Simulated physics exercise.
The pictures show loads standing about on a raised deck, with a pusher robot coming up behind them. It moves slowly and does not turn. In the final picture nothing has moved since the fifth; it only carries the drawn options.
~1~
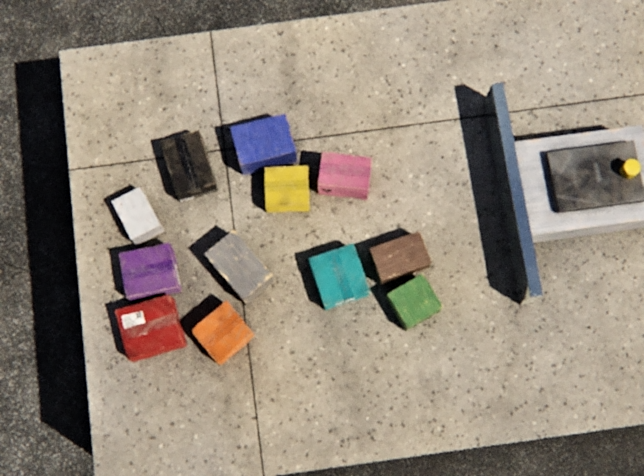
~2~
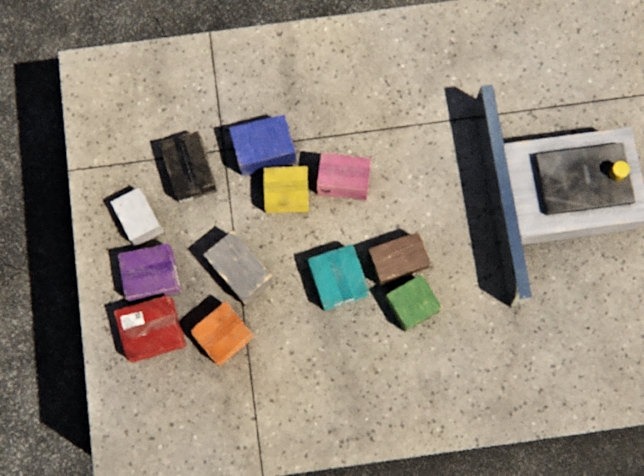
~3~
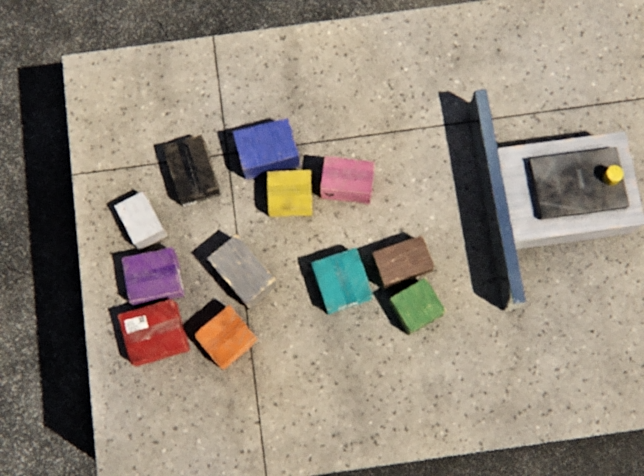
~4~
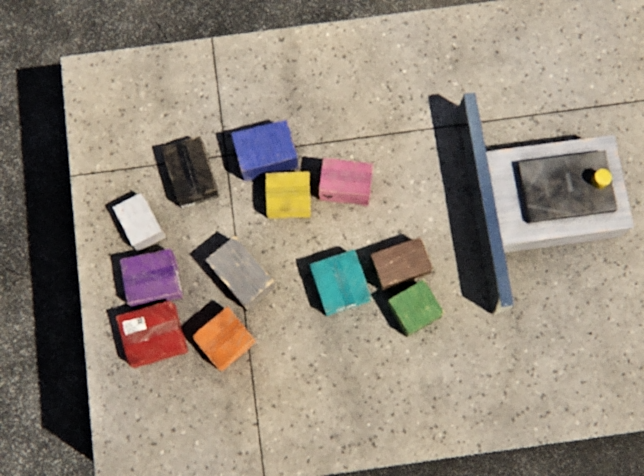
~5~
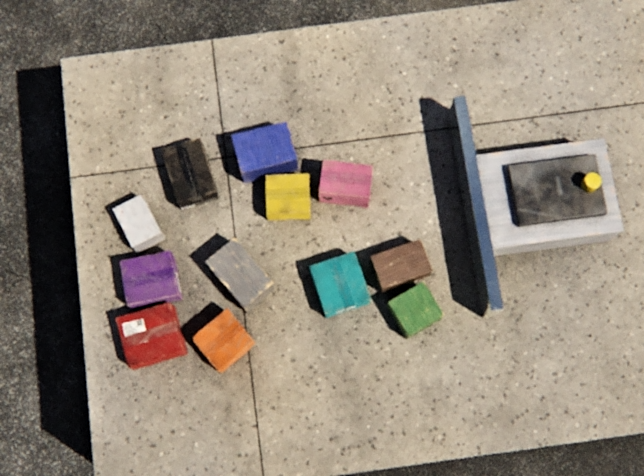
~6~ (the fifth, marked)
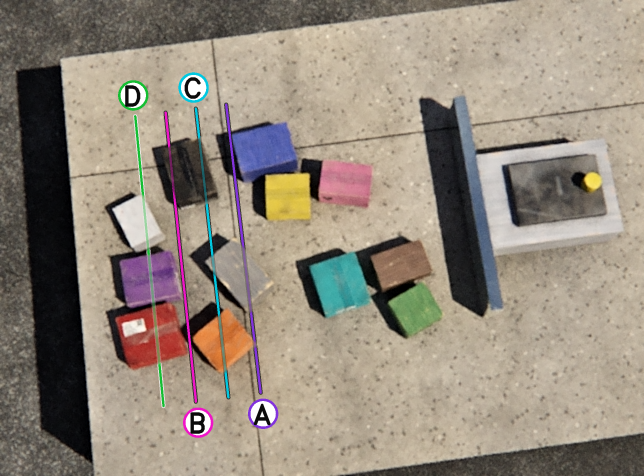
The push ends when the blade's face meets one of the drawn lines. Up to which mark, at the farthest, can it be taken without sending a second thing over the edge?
The farthest such stop is C.
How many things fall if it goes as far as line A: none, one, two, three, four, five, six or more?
By then, none.
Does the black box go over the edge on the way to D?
Yes.
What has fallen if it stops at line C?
The purple parcel goes over.
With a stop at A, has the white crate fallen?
No.
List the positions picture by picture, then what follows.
In the first picture, pink parcel (345, 176); blue crate (264, 145); purple parcel (151, 273).
In the second picture, robot (578, 179); green crate (414, 304).
In the third picture, robot (571, 184); brown crate (402, 262).
In the fourth picture, robot (560, 187); red parcel (153, 335).
In the fifth picture, robot (550, 191); turquoise box (340, 285); white crate (139, 224); black box (191, 174).
On the marked copy, A at (243, 244); B at (180, 252); C at (212, 248); D at (149, 256).
With C. Early on, robot (454, 204); green crate (366, 309); turquoise box (305, 287).
Further on, robot (358, 216); purple parcel (121, 282); red parcel (139, 345).
At the end, robot (284, 226); purple parcel over the edge; grey crate (93, 290); one fallen.
As for the rest, A is within the limit but short; B drops three; D drops six.
